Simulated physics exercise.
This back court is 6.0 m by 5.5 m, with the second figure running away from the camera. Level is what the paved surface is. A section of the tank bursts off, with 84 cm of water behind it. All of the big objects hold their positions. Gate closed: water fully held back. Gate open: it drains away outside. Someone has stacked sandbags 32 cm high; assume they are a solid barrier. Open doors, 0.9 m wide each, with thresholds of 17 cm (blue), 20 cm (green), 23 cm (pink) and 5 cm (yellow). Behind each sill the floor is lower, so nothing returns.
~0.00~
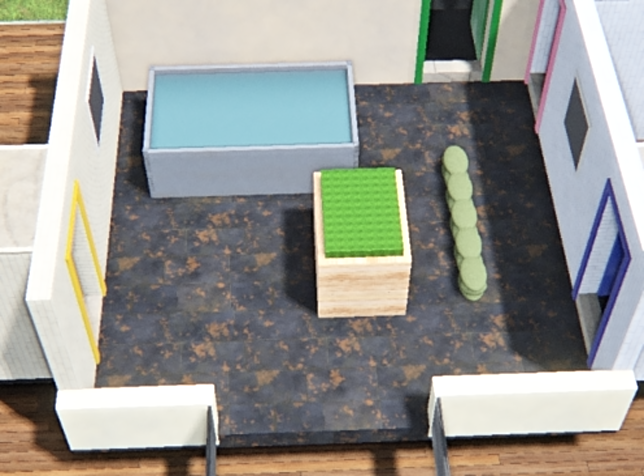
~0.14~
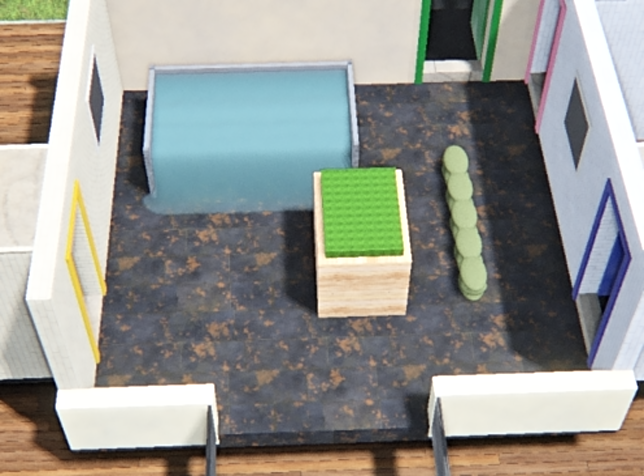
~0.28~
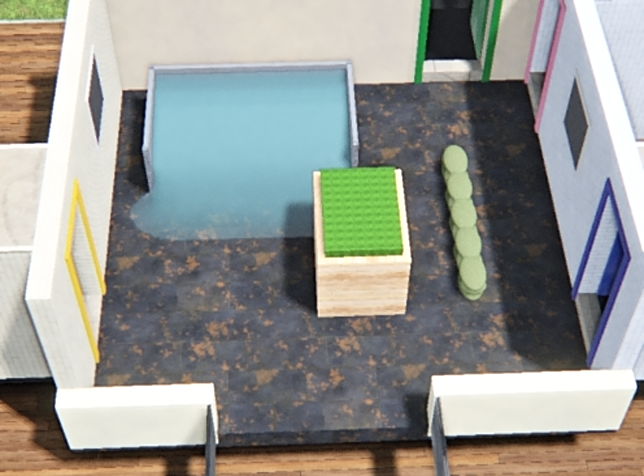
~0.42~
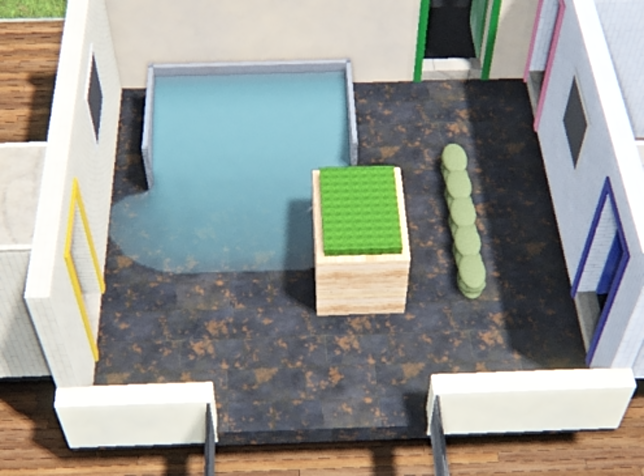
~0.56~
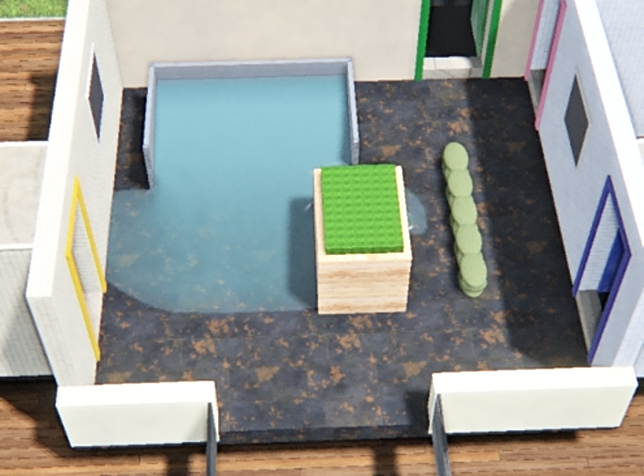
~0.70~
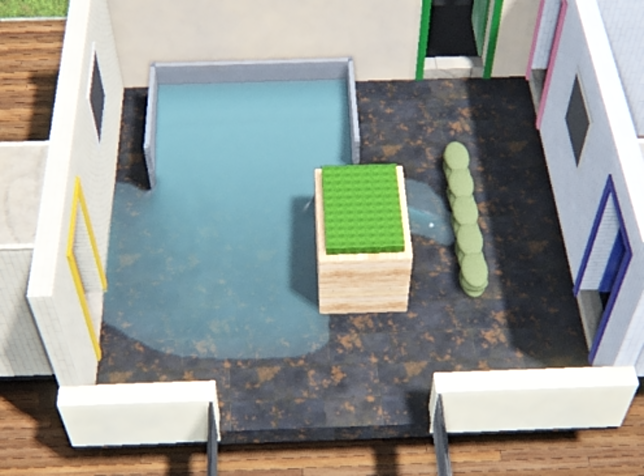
The clip opens on a still, full tank of blue water at the back left of a dark paved court, near a green-topped block and a row of rounded green shapes. Its front gives way, and water pours forward, spreads left to the wall, then passes behind the block toward the green row.
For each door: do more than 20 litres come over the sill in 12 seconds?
My prediction: Blue door: Under the set amount, green door: Under the set amount, pink door: Under the set amount, yellow door: Past the set amount.
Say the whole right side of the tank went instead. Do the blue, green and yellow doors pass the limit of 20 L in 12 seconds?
Blue door surpasses it, green door surpasses it, yellow door surpasses it.
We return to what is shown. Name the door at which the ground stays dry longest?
Blue.
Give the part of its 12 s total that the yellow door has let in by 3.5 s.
Roughly 60%.
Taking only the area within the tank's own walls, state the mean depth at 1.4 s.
29 cm.
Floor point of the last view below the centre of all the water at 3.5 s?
Balance point at about (258, 256).
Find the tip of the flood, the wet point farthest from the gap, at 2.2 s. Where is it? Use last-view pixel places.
That lands around (487, 403) in the last picture.
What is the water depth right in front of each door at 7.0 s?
Door by door in cm, blue shows 8, green shows 4, pink shows 4, yellow shows 8.
After 1.4 s water covers 45 % of the floor and is deepest (48 cm) near (94, 417); blue door not reached, green door not reached, pink door not reached, yellow door 13 cm at the sill, 6 L in.
After 2.2 s water covers 60 % of the floor and is deepest (51 cm) near (98, 365); blue door not reached, green door 13 cm at the sill, 0 L in, pink door not reached, yellow door 12 cm at the sill, 31 L in.
After 3.5 s water covers 70 % of the floor and is deepest (22 cm) near (121, 270); blue door not reached, green door 8 cm at the sill, 0 L in, pink door 7 cm at the sill, 0 L in, yellow door 20 cm at the sill, 166 L in.
After 7.0 s water covers 95 % of the floor and is deepest (12 cm) near (120, 138); blue door 8 cm at the sill, 0 L in, green door 4 cm at the sill, 0 L in, pink door 4 cm at the sill, 0 L in, yellow door 8 cm at the sill, 255 L in.
After 12.0 s water covers 95 % of the floor and is deepest (9 cm) near (472, 137); blue door 4 cm at the sill, 0 L in, green door 7 cm at the sill, 0 L in, pink door 8 cm at the sill, 0 L in, yellow door 5 cm at the sill, 267 L in.
